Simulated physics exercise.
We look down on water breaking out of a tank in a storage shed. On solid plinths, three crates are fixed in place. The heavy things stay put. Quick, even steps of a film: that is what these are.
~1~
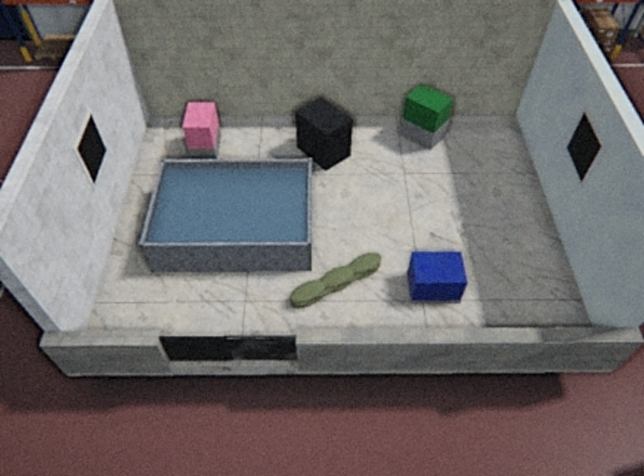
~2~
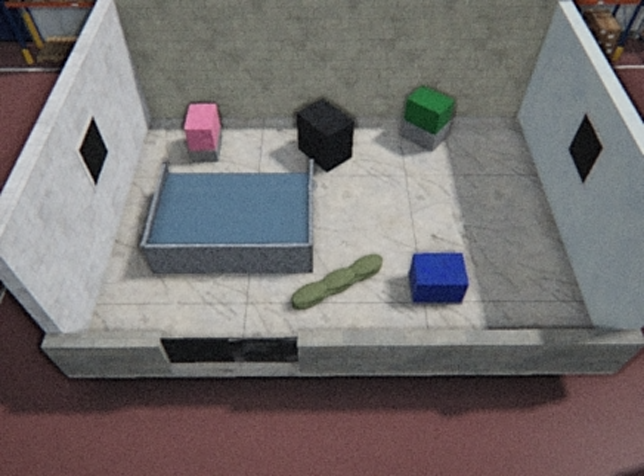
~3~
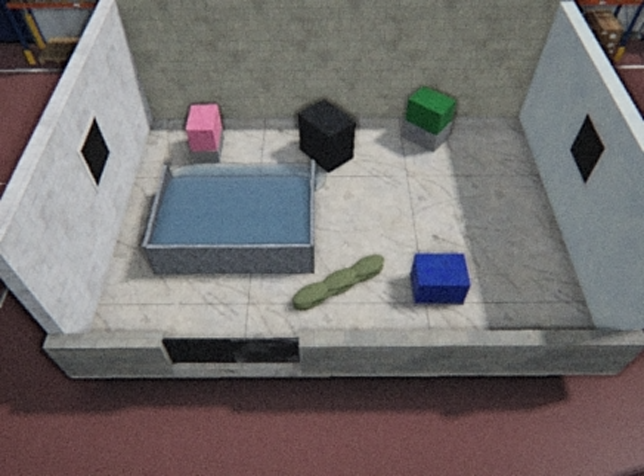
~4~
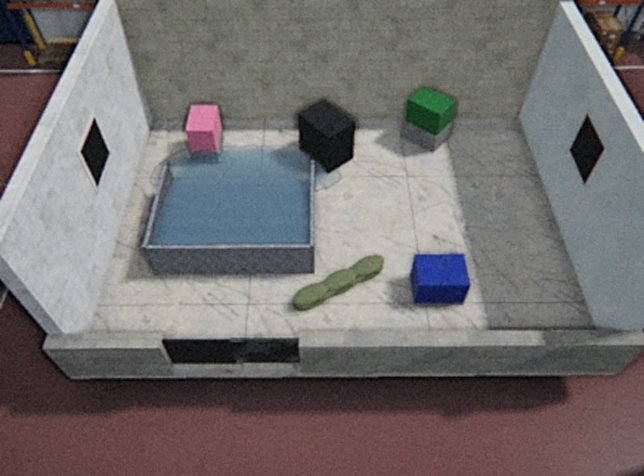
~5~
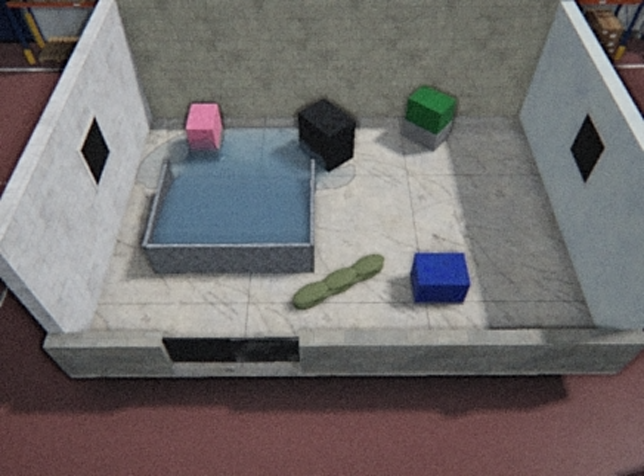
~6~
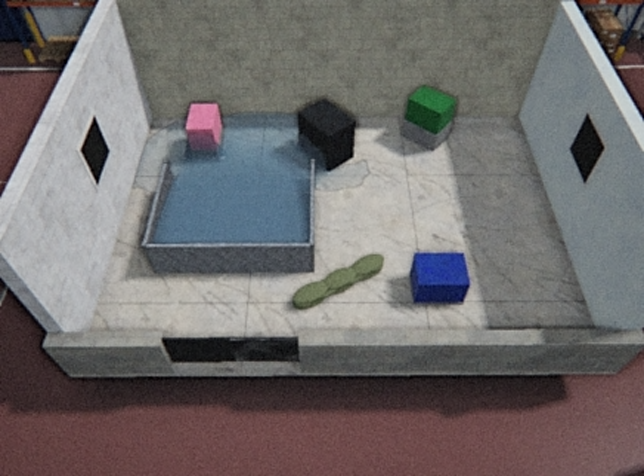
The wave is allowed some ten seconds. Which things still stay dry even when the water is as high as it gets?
One by one: Green crate: Dry. Pink crate: Wet. Blue crate: Wet.
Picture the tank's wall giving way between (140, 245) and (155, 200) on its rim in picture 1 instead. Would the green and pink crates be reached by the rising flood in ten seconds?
Observed: Green stays clear; pink stays clear.
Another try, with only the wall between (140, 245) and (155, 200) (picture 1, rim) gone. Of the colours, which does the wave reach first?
First in line is the pink one.
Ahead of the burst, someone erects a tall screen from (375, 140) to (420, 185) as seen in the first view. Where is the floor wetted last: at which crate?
I'd go with the blue-painted one.
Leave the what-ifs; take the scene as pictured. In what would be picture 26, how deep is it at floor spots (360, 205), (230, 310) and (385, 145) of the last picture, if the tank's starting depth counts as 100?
Estimate: 4, 0, 10 %.
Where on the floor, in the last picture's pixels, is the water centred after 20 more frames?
Centre: Close to (257, 172).
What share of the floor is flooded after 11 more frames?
Close to 35 %.
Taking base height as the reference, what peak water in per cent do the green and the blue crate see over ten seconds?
About 70 and 300 per cent.
A moment on, water covers 25 % of the floor; the green crate not reached, the pink crate water round its plinth, the blue crate not reached.
Next, water covers 35 % of the floor; the green crate water round its plinth, the pink crate water round its plinth, the blue crate not reached.
Then, water covers 65 % of the floor; the green crate water round its plinth, the pink crate water round its plinth, the blue crate water round its plinth.
Later, water covers 90 % of the floor; the green crate water round its plinth, the pink crate water round its plinth, the blue crate water round its plinth.
In the end, water covers 100 % of the floor; the green crate stayed above the water, the pink crate was topped, the blue crate was topped.
